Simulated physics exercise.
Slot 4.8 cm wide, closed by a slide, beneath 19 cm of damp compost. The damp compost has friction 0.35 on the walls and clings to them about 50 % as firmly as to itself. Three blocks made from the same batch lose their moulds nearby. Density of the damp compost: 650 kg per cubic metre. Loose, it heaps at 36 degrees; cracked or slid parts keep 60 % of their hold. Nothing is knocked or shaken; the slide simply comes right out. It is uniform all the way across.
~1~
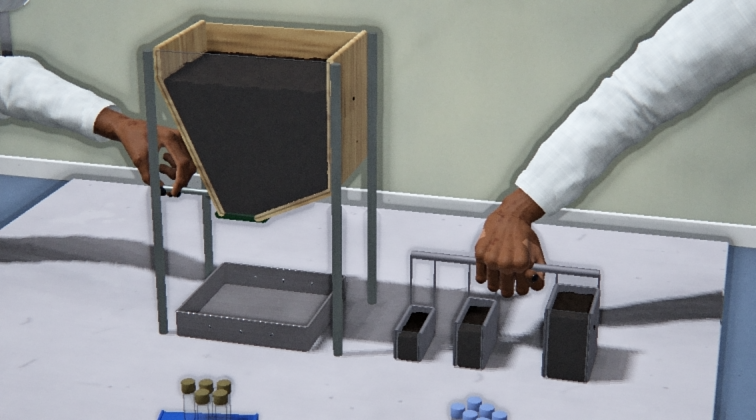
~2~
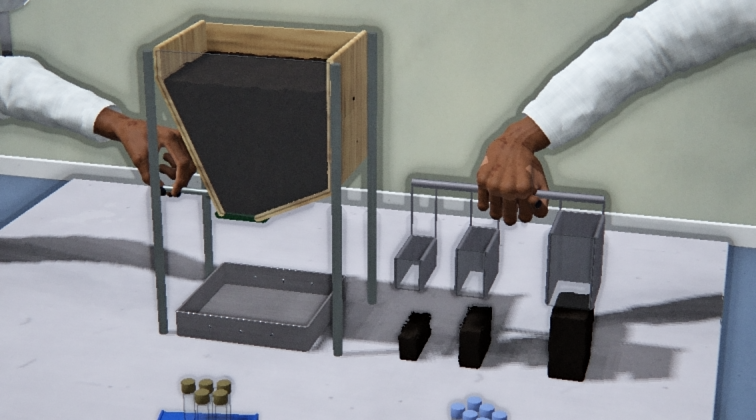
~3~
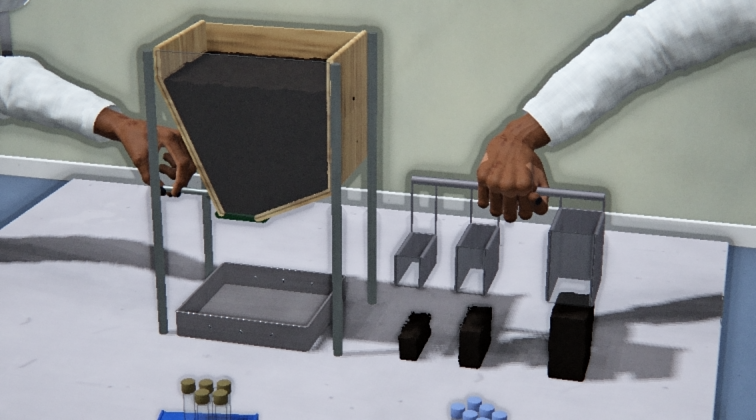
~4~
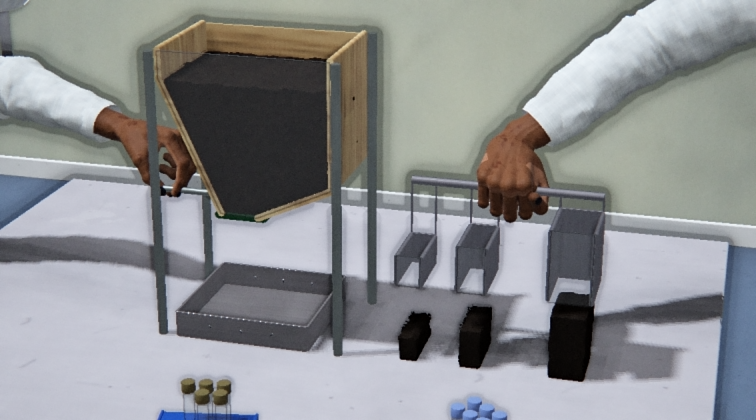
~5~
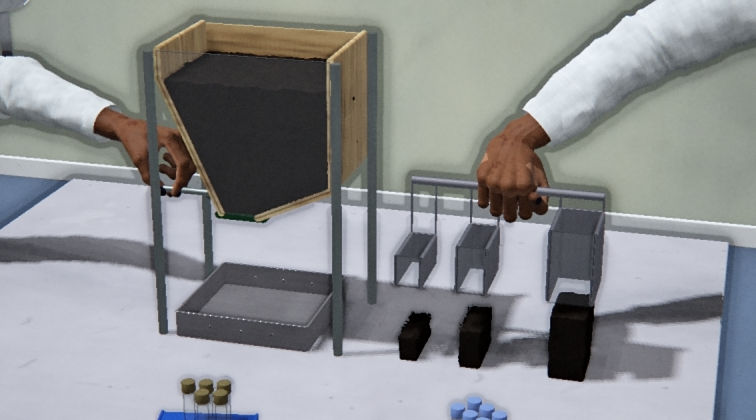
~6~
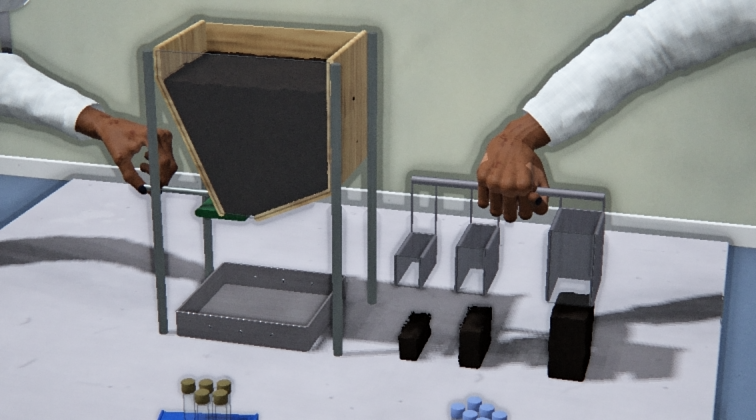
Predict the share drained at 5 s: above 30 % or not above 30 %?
Jams.
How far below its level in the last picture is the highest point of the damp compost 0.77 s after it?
About 0.0 cm.
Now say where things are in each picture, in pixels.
End of the slide at (224, 216), not yet moved; top of the damp compost at (290, 89); blocks stand 3.7 cm, 6.0 cm, 9.8 cm (left to right), in the first picture.
End of the slide at (224, 216), not yet moved; top of the damp compost at (290, 89); blocks stand 3.7 cm, 6.0 cm, 9.7 cm (left to right), in the second picture.
End of the slide at (224, 216), not yet moved; top of the damp compost at (290, 89); blocks stand 3.7 cm, 6.0 cm, 9.7 cm (left to right), in the third picture.
End of the slide at (224, 216), not yet moved; top of the damp compost at (290, 89); blocks stand 3.7 cm, 6.0 cm, 9.7 cm (left to right), in the fourth picture.
End of the slide at (224, 216), not yet moved; top of the damp compost at (290, 89); blocks stand 3.7 cm, 6.0 cm, 9.7 cm (left to right), in the fifth picture.
End of the slide at (204, 214), moved 3.1 cm; top of the damp compost at (318, 91); blocks stand 3.7 cm, 6.0 cm, 9.7 cm (left to right), in the sixth picture.
Then, 0.35 s after the last picture, 0 % has run out.
Then, 0.77 s after the last picture, 0 % has run out.
Then, 1.18 s after the last picture, 0 % has run out.
Then, 1.60 s after the last picture, 0 % has run out.
Then, 4.90 s after the last picture, at the end, 0 % has run out.
